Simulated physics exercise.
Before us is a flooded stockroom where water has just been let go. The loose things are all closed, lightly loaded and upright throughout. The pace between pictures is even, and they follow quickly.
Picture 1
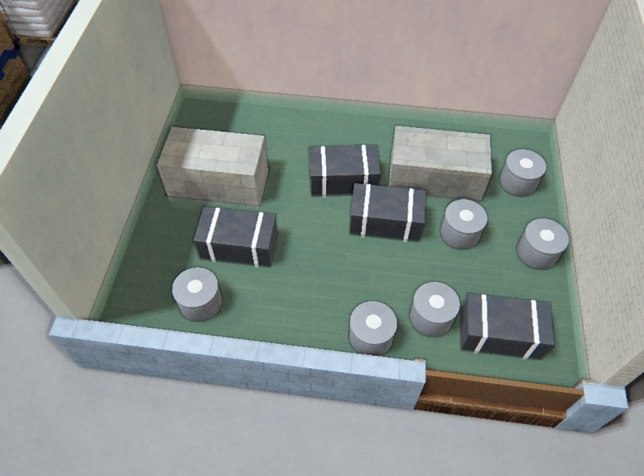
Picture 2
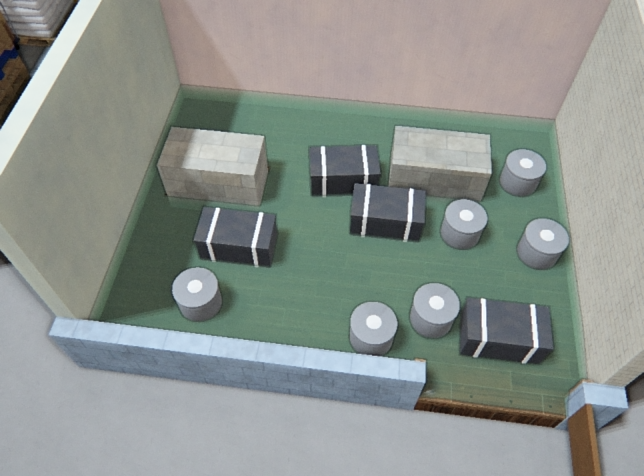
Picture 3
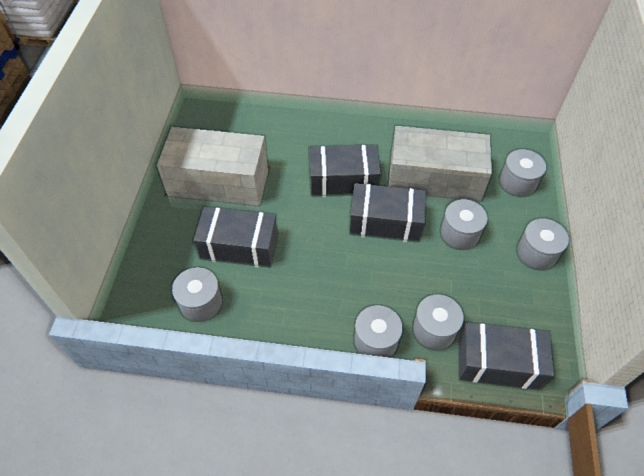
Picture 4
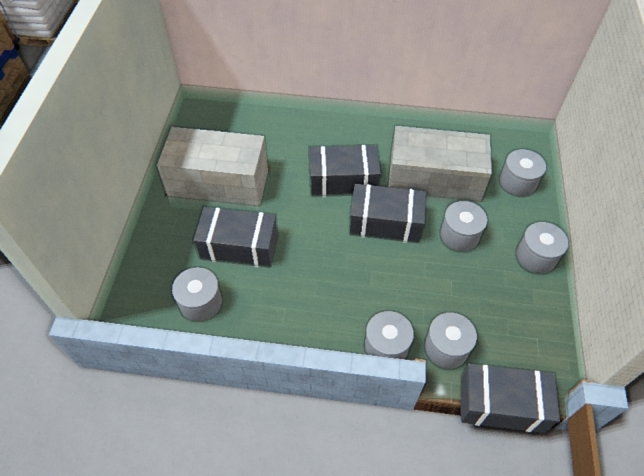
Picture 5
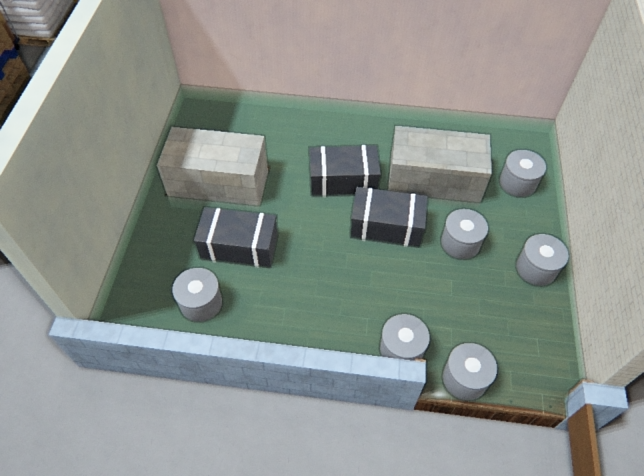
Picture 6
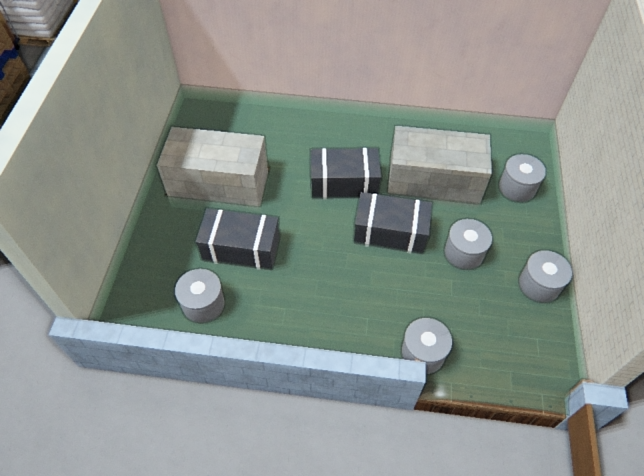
Flooded stockroom with its front gate swinging open, a black strapped box drifting out, then a grey tub following as others shift.
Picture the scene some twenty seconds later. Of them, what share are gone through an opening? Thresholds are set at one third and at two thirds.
The portion will probably reach two thirds or more.
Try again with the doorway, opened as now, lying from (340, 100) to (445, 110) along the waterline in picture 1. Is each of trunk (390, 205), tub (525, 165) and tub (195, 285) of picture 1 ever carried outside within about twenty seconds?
First one flushed away, second flushed away, third held back.
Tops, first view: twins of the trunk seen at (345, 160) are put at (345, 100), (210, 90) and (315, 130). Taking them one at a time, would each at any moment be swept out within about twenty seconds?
Taking them in turn: Held back, held back and flushed away.
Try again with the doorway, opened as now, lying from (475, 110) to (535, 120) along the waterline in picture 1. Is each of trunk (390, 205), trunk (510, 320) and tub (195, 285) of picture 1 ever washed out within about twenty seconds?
One by one, that's not lost, not lost, not lost.
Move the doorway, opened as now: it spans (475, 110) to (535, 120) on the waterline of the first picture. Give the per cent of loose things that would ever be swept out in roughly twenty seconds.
I'd reckon around 40 percent.
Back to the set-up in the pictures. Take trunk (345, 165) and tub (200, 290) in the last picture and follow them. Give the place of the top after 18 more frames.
Near (467, 255) and (319, 322).
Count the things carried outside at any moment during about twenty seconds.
Exactly 10.
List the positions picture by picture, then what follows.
In the first frame, a tub at (374, 322), afloat; a tub at (547, 236), afloat; 0 of 10 have shifted.
In the second frame, a tub at (374, 323) floats; a tub at (547, 236) floats; 0 of 10 have shifted.
In the third frame, a tub at (379, 326), afloat, close to its start; a tub at (547, 236) floats; 3 of 10 have shifted.
In the fourth frame, a tub at (390, 332), afloat, close to its start; a tub at (547, 239), afloat, close to its start; 3 of 10 have shifted.
In the fifth frame, a tub at (406, 335) floats, a stride from its start; a tub at (547, 252), afloat, close to its start; 5 of 10 have shifted.
In the sixth frame, a tub at (428, 339) floats, a stride from its start; a tub at (550, 269), afloat, a stride from its start; 7 of 10 have shifted.
A moment on, 3 of 10 are out; 7 afloat.
Next, 7 of 10 are out; 3 afloat.
Later, 10 of 10 are out; 0 afloat.
In the end, 10 of 10 are out; 0 afloat.
